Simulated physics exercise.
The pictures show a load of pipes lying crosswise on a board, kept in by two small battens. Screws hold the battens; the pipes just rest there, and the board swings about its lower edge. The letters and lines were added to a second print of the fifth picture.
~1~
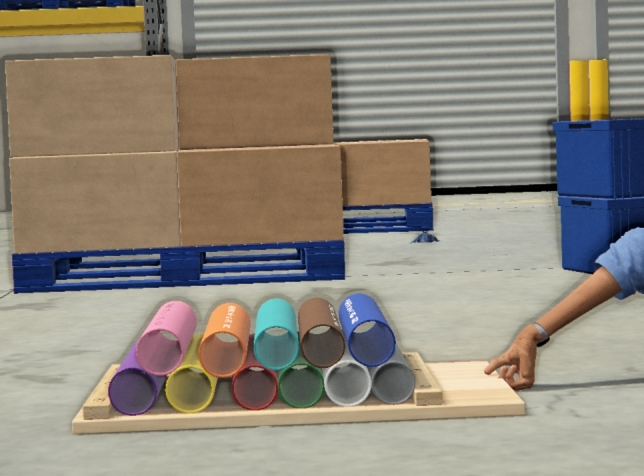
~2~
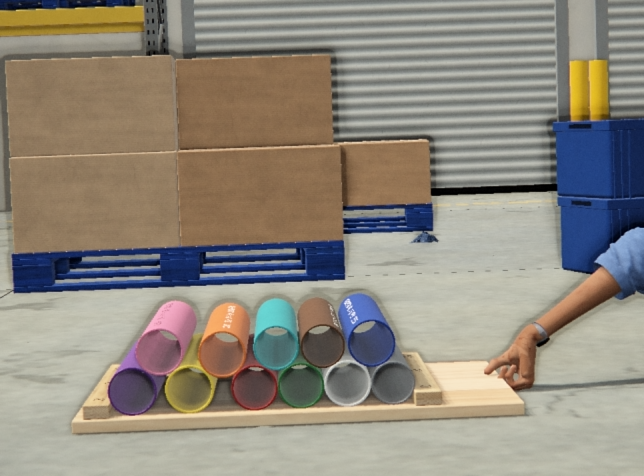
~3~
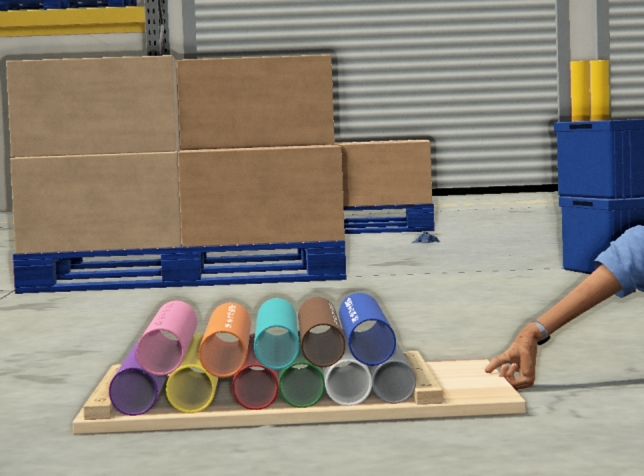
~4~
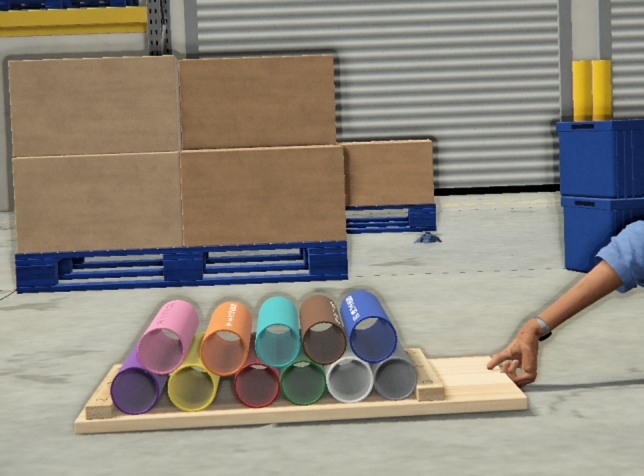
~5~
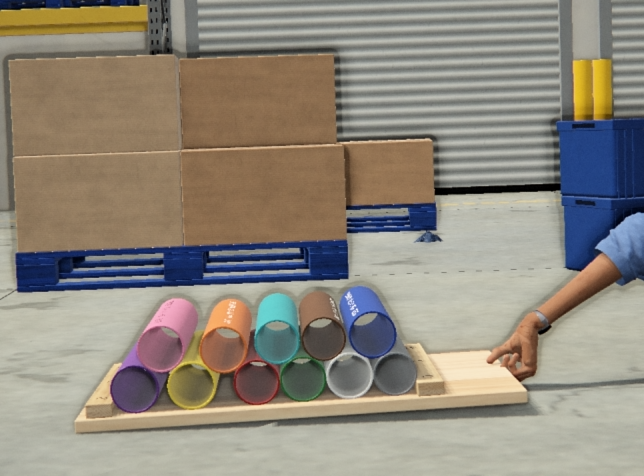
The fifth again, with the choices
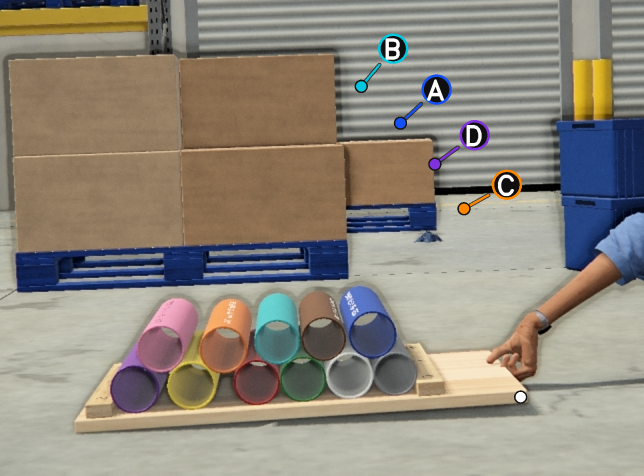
A wooden board carrying two stacked rows of colourful pipes lies almost still on a warehouse floor, a hand at its right end. Then the hand raises that end very slightly, tilting the board a little, while the pipes keep their places between the small wooden strips.
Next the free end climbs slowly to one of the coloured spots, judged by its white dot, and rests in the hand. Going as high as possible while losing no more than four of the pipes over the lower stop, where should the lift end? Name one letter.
The highest mark that will do is C.
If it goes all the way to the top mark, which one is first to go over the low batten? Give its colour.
The pink one.
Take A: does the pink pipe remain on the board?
No.
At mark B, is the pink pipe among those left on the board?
The pink pipe: No.
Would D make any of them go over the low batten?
At D: Yes.
On the marked copy, A at (400, 123); B at (361, 86); C at (464, 209); D at (435, 164); the white dot at (521, 397).
Following C. Soon after the start, board at 16°.
Later, board at 27°.
In the end, board at 27°, none over the low batten.
As for the rest, A eleven over the low batten; B eleven over the low batten; D five over the low batten.
